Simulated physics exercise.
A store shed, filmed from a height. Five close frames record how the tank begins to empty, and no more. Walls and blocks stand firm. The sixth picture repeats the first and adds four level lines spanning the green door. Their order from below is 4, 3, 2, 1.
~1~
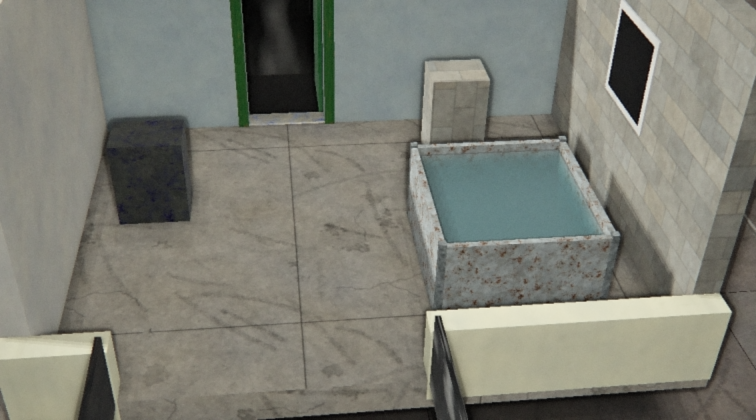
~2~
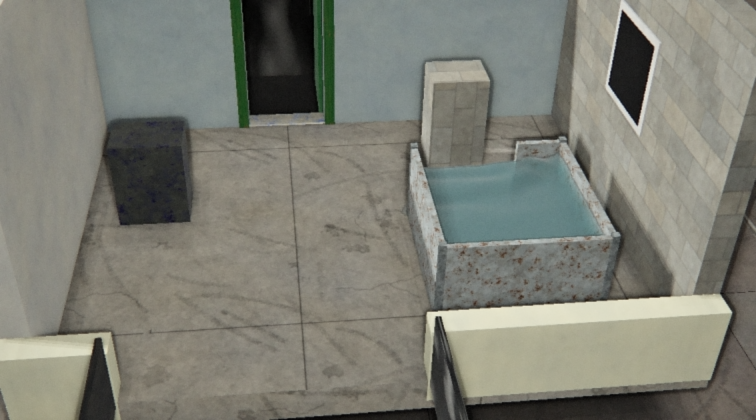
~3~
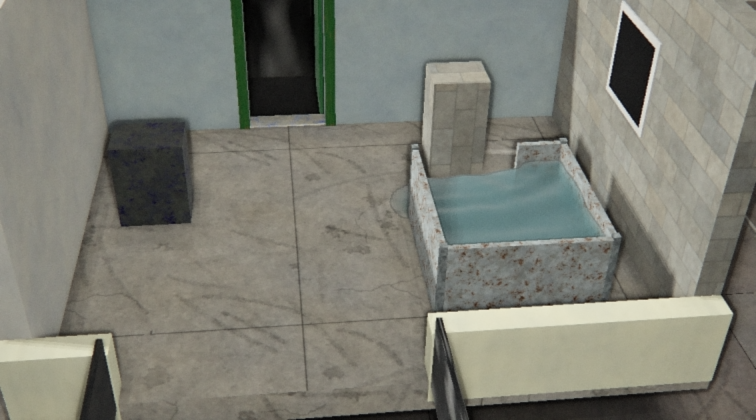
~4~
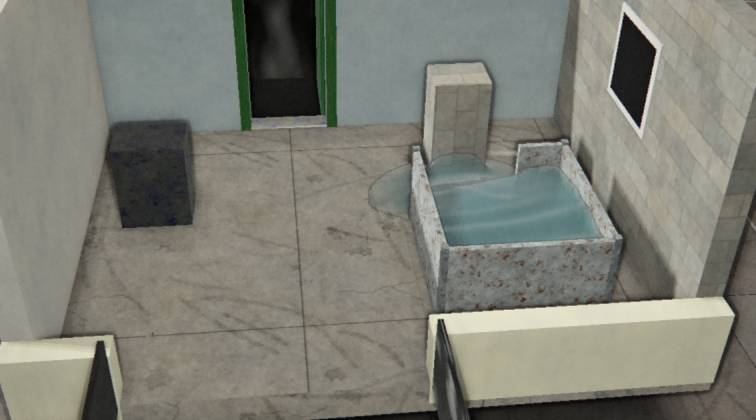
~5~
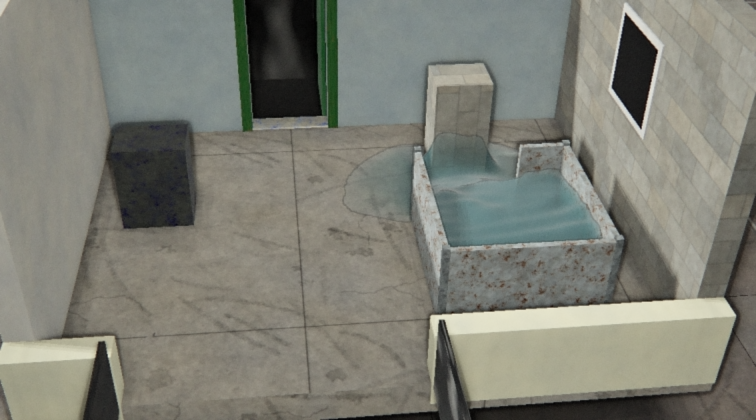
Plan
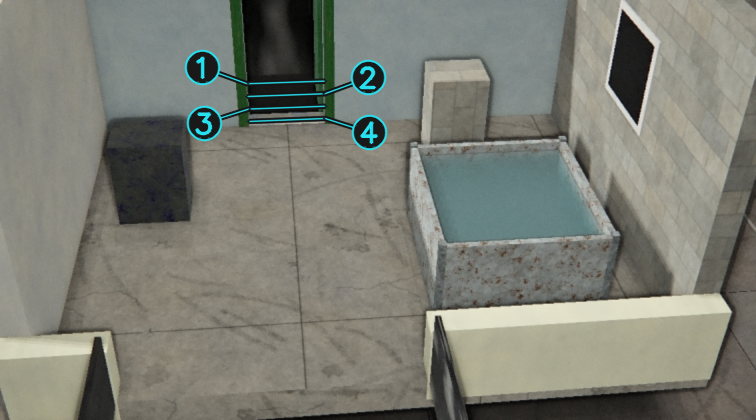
Store shed yard seen from above, water surging through the open back of a stone tank and spreading left across the floor.
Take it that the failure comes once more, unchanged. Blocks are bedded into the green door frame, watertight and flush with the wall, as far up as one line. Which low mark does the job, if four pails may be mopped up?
Take 3.
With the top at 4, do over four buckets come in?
Yes.
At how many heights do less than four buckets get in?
Three.
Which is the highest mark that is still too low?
The answer is 4.
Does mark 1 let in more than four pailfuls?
No.
In cyan, 1 at (285, 82); 2 at (286, 95); 3 at (286, 107); 4 at (287, 119); from the bottom up 4, 3, 2, 1.
With 1, nothing gets over.
With 2, nothing gets over.
With 3, a splash gets over, under a bucket.
With 4, about 14 bucketfuls get in.
